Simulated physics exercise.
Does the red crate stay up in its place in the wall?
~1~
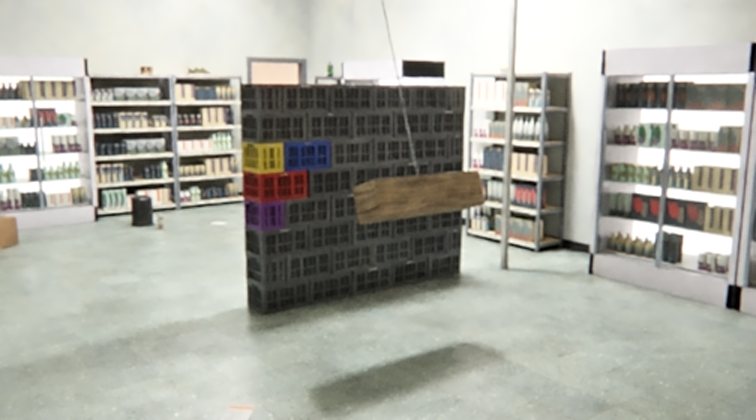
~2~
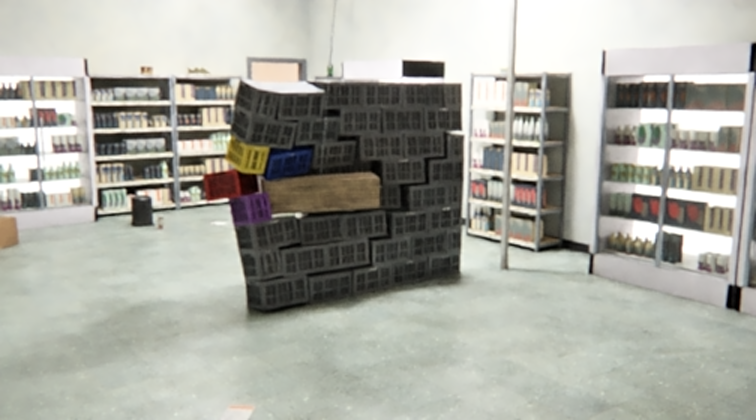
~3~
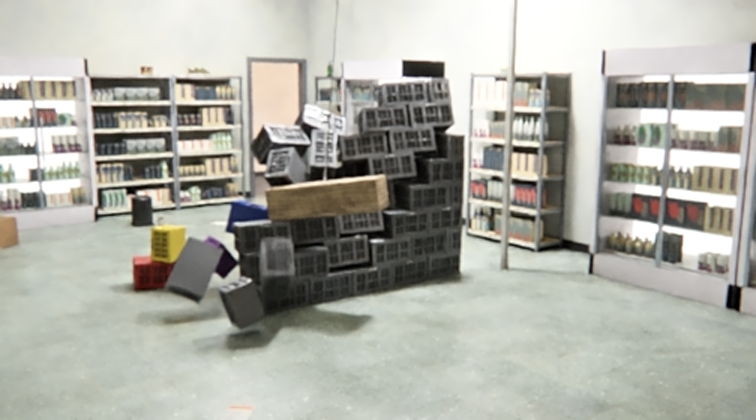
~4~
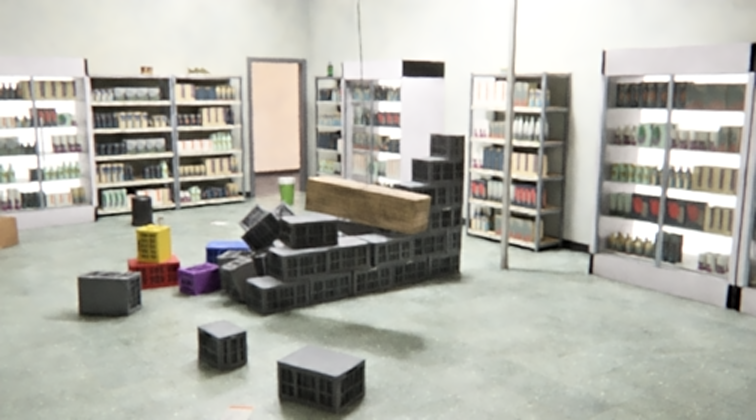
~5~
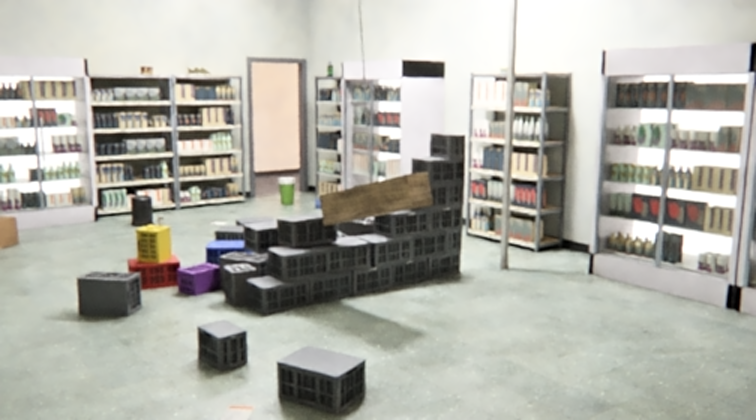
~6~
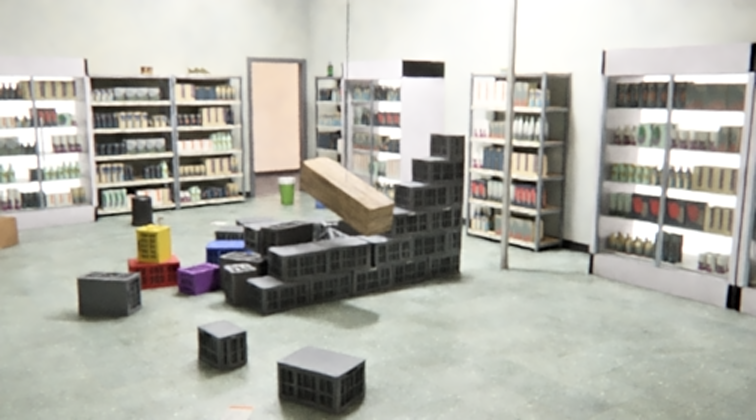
No, the red crate is knocked out of the left side of the wall and ends up on the floor, with the yellow crate resting on top of it.
